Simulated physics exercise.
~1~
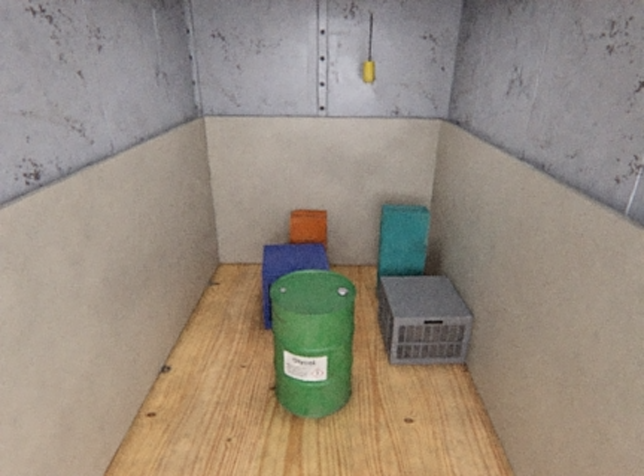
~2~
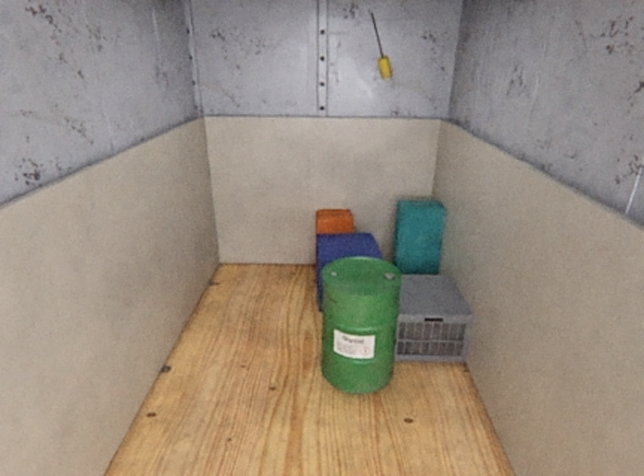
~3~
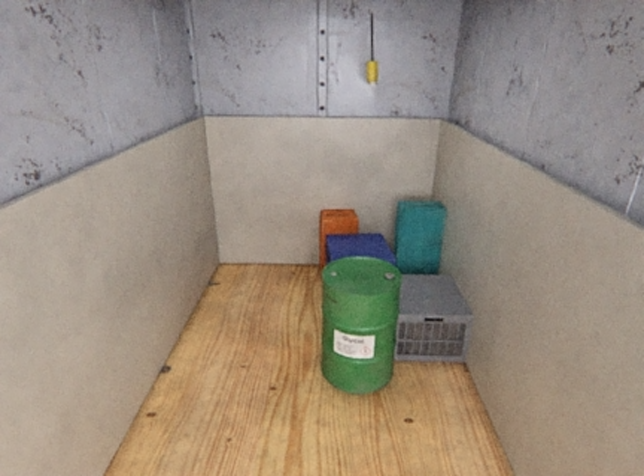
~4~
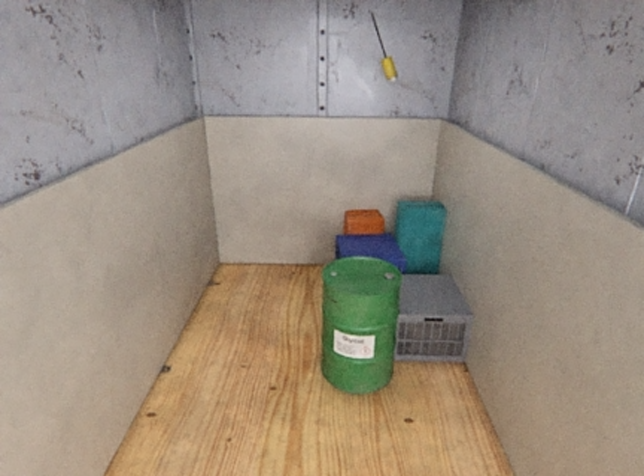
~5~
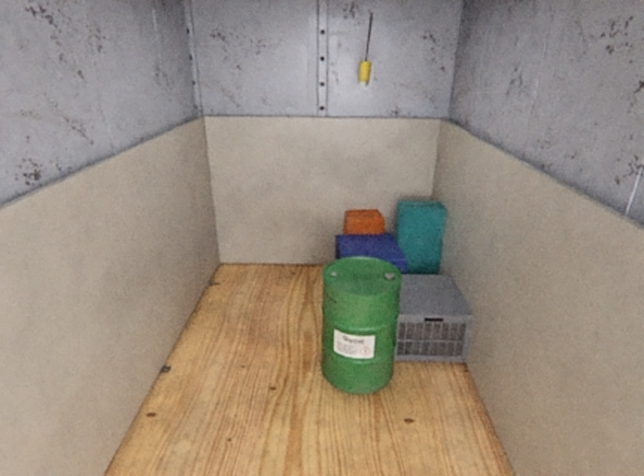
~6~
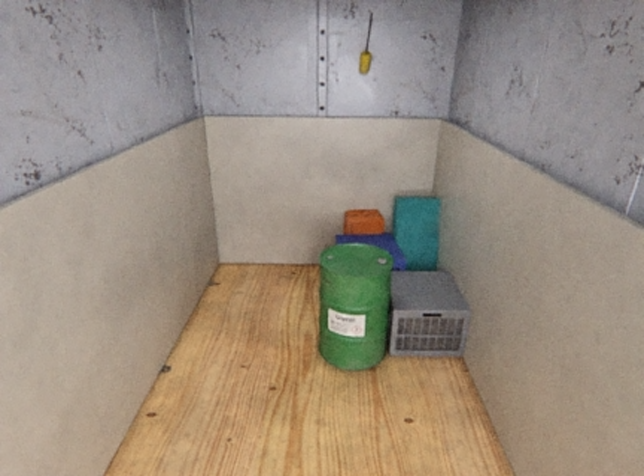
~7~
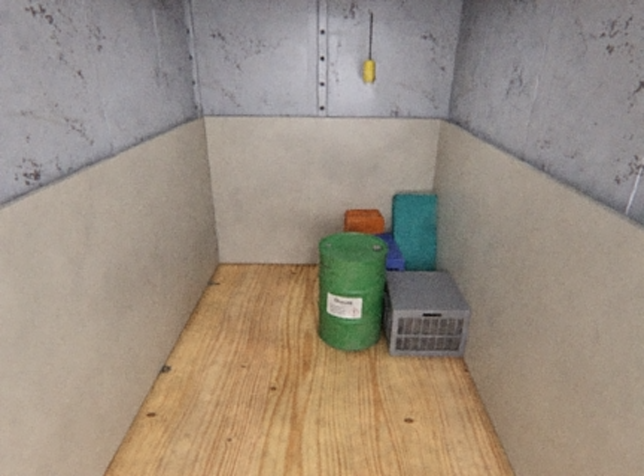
Van load bay with a green drum, blue chest and boxes sliding right, then the drum shifting back beside the grey crate.
